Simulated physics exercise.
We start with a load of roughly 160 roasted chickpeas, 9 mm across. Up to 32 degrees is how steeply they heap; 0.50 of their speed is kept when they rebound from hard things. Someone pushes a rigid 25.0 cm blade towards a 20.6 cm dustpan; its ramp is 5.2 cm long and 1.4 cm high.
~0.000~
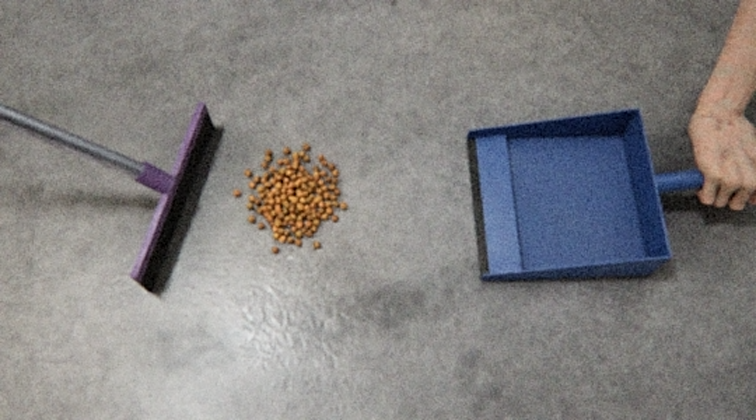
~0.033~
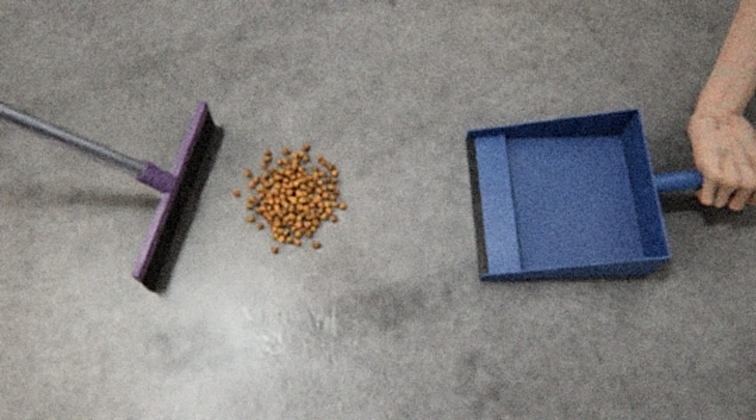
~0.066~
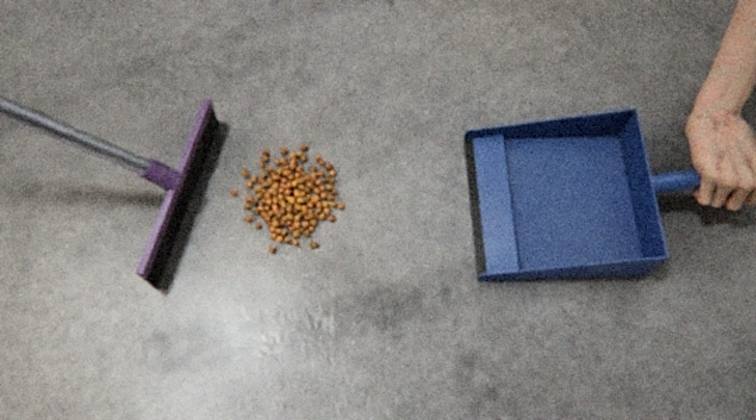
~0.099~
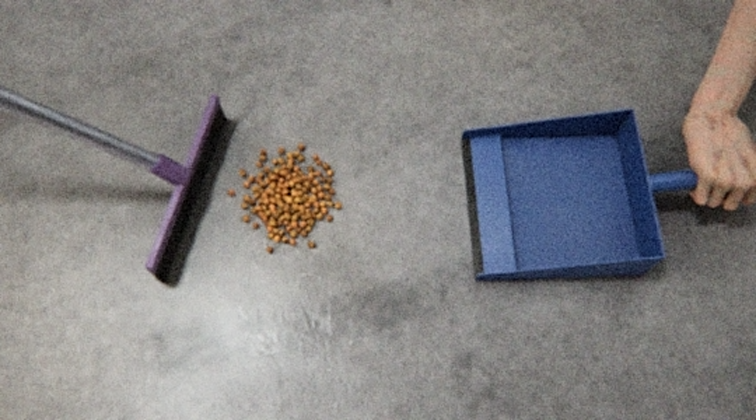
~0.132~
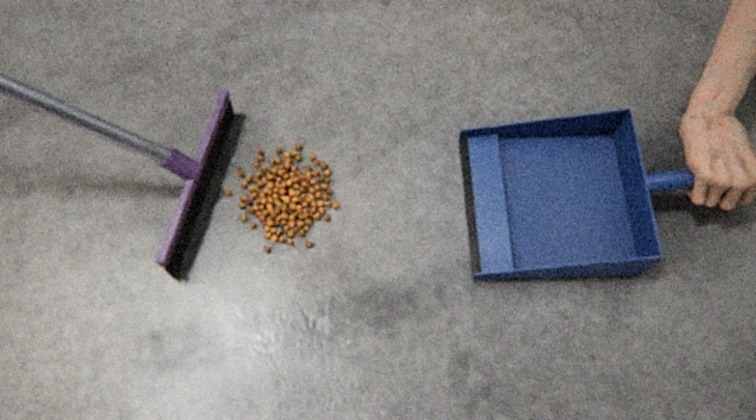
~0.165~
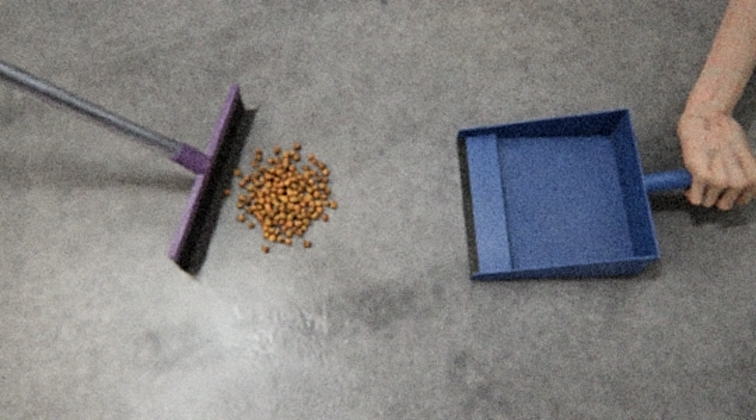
A hand held a blue dustpan almost still on the grey floor at the right, while a purple broom slid a short way right, up close to a small pile of roasted chickpeas that stayed put.
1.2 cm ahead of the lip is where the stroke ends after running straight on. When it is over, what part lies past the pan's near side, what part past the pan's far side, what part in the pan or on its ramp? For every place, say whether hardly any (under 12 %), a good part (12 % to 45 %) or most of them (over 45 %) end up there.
Near side: Hardly any; far side: A good part; pan: Hardly any.
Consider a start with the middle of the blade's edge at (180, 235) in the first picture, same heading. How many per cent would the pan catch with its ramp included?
0 %.
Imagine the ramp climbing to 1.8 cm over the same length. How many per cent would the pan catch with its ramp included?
About 0 %.
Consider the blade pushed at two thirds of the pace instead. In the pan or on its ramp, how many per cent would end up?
About 0 %.
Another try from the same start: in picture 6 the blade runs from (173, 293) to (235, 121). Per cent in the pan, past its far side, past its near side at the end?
Pan 20 % / far 5 % / near 30 %.
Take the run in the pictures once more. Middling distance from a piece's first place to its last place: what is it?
Median: Approx. 18 cm.
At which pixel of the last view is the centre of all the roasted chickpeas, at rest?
Roughly pixel (419, 194).
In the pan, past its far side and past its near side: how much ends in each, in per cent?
Near: 0; far: 20; pan: 0 (percent).
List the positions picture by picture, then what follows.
The first frame shows blade from (137, 277) to (203, 109), moved 0.0 cm, 0 of the pieces shifted so far; middle of the pieces at (292, 199); pan at (569, 203).
The second frame shows blade from (138, 276) to (204, 108), moved 0.3 cm, 0 of the pieces shifted so far; middle of the pieces at (291, 199).
The third frame shows blade from (143, 273) to (208, 106), moved 1.2 cm, 0 of the pieces shifted so far; middle of the pieces at (289, 199).
The fourth frame shows blade from (152, 268) to (216, 101), moved 2.6 cm, 0 of the pieces shifted so far; middle of the pieces at (286, 198).
The fifth frame shows blade from (163, 262) to (226, 96), moved 4.4 cm, 0 of the pieces shifted so far; middle of the pieces at (284, 198).
The sixth frame shows blade from (175, 256) to (236, 91), moved 6.1 cm, 0 of the pieces shifted so far; middle of the pieces at (282, 198); pan at (559, 203). Its pace works out near 0.53 m/s, heading 23 degrees away from the viewer's side.
After 0.45 s, middle of the blade 20 cm from the lip; 0 % over the lip, far side 5 %, near side 0 %.
After 0.64 s, middle of the blade 10 cm from the lip; 0 % over the lip, far side 15 %, near side 0 %.
After 0.95 s, middle of the blade 5 cm from the lip; 0 % over the lip, far side 20 %, near side 0 %.
At rest (1.2 s), near side 0 %, far side 20 %, pan 0 %, in front of the lip or behind the blade 80 %.
